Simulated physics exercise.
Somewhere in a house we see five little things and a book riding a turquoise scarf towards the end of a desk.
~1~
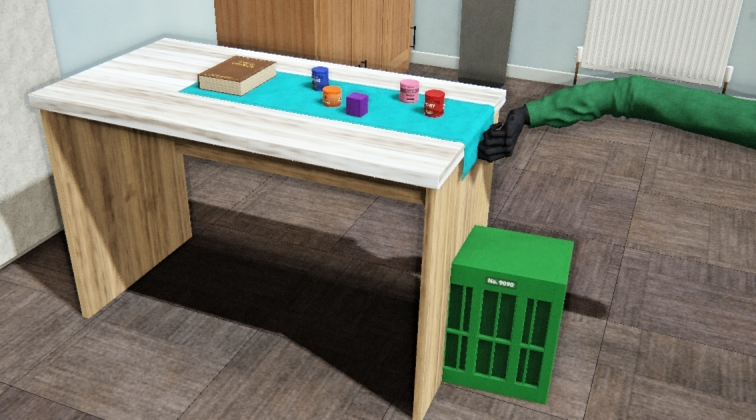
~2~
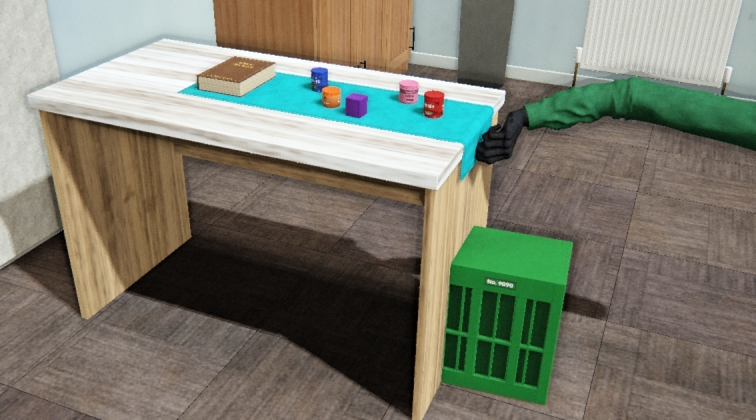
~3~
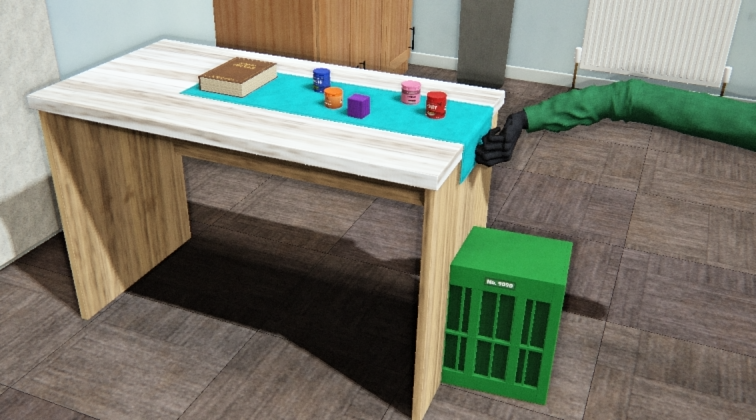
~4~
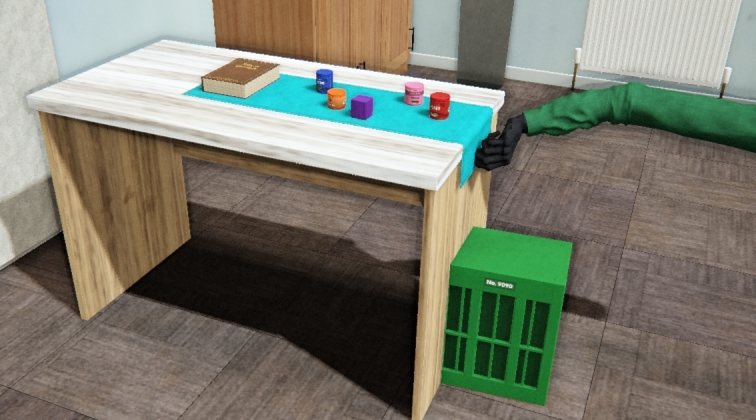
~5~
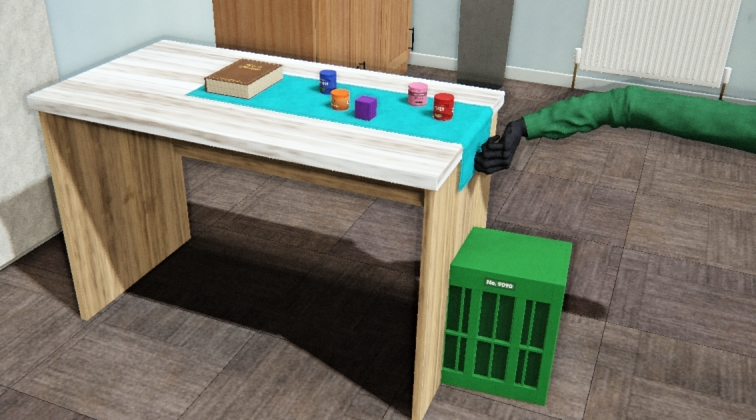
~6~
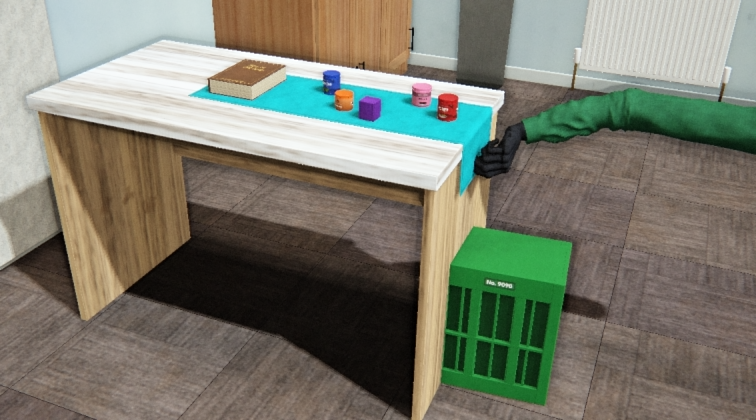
At the start, a book, four small pots and a purple cube sit on a turquoise cloth across a desk, its hanging end held by a black-gloved hand above a green crate. The hand draws the cloth slightly downward, and everything on it slides a little way right together, still upright.
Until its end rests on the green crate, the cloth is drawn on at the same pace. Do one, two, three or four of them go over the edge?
Two of them do.
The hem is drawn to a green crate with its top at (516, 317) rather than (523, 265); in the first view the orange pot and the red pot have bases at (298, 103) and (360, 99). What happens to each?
The orange pot stays aboard, and the red pot does not stay aboard.
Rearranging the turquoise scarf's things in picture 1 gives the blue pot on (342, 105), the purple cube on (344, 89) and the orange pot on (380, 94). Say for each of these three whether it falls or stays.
The blue pot stays put; the purple cube stays put; and the orange pot stays put.
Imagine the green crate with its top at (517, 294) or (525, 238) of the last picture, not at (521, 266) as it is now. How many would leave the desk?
It would be 3 and 1.
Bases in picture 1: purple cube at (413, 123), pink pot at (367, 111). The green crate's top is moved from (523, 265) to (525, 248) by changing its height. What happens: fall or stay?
The purple cube does not stay aboard, and the pink pot stays aboard.
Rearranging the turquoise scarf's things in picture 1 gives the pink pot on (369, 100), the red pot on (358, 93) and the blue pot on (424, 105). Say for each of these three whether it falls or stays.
Looking at each one, the pink pot remains in position, the red pot remains in position and the blue pot drops away.
Soon after, hem near (473, 210); red pot gone.
Then, hem on the crate; red pot and pink pot gone.
At rest, hem on the crate; red pot and pink pot gone. The count of fallen things is two.
